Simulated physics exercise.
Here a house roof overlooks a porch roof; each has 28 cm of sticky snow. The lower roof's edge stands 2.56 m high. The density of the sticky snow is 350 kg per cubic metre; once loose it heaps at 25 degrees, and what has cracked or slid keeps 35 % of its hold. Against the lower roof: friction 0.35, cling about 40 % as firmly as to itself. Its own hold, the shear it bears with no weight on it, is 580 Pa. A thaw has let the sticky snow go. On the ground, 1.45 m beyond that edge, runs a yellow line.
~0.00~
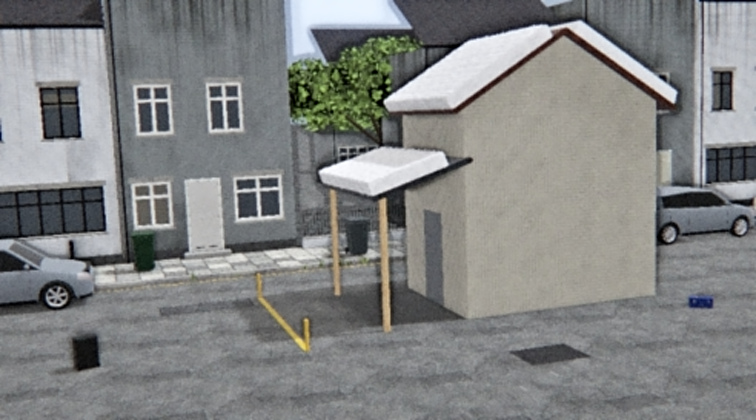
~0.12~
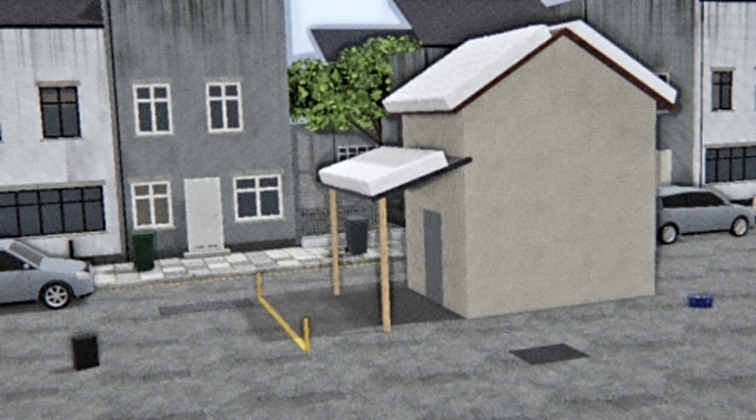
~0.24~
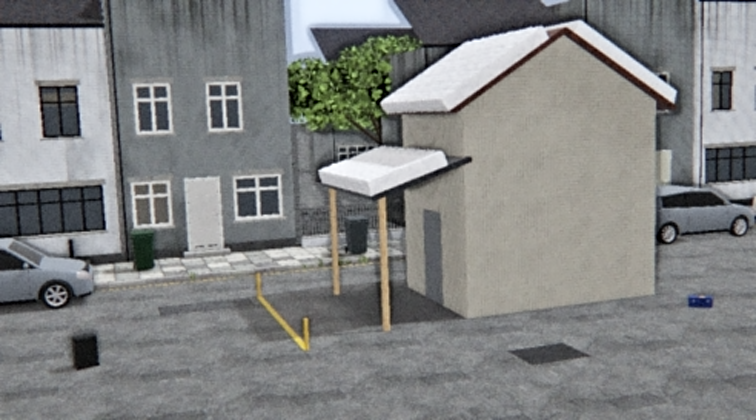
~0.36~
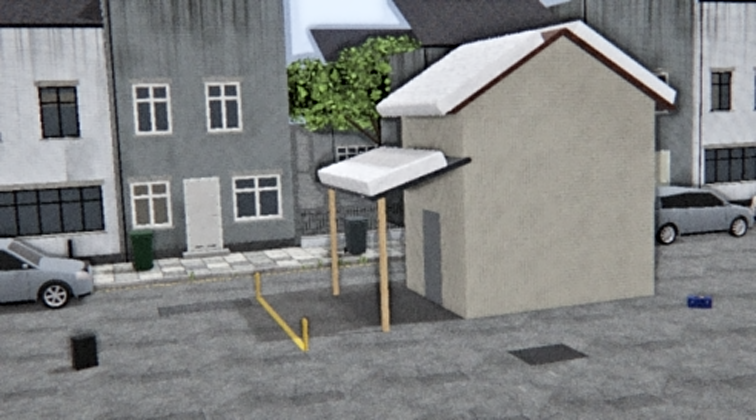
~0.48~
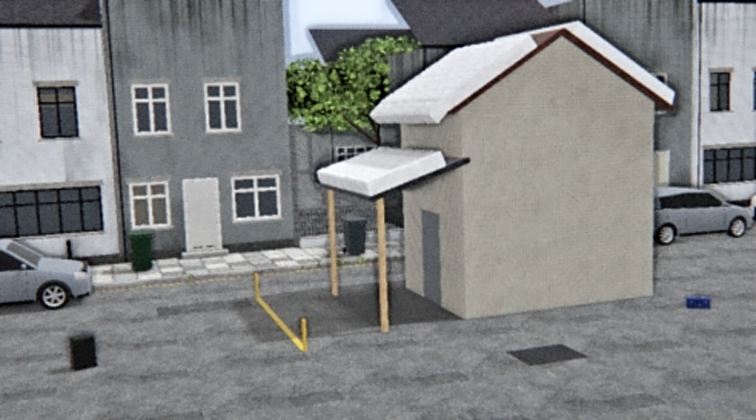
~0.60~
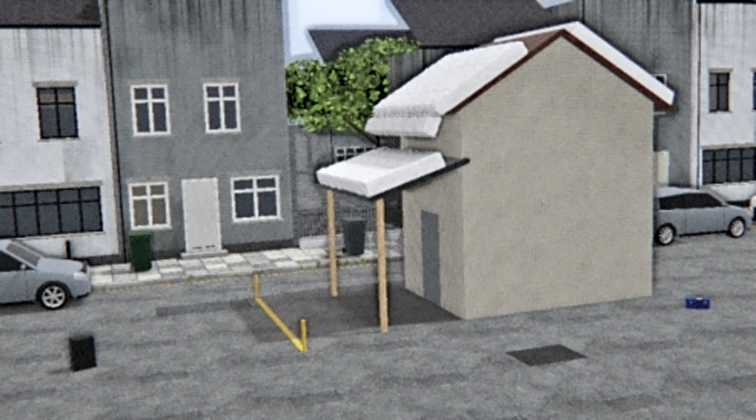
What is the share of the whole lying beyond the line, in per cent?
About 48 %.
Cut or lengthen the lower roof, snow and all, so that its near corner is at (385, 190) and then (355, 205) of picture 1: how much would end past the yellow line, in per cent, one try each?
In turn about 45 %, 50 %.
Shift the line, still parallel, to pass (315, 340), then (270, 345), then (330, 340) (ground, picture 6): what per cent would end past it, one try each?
In that order: 55 %, 35 %, 65 %.
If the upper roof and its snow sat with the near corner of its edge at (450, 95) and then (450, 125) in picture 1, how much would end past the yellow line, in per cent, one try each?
In turn about 50 %, 35 %.
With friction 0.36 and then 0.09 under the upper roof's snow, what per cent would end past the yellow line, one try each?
In turn about 35 %, 55 %.
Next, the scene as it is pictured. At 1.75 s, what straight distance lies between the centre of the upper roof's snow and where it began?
About 3.8 m.
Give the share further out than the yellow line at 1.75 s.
Near 0 %.
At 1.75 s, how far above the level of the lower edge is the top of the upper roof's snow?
Roughly 0.8 m.
After 1.13 s, none is below the lower edge and 0 % is past the line.
After 1.75 s, 29 % is below the lower edge and 0 % is past the line.
After 2.38 s, 73 % is below the lower edge and 43 % is past the line.
After 3.00 s, 73 % is below the lower edge and 48 % is past the line.
After 3.30 s, at the end, 73 % is below the lower edge and 48 % is past the line.
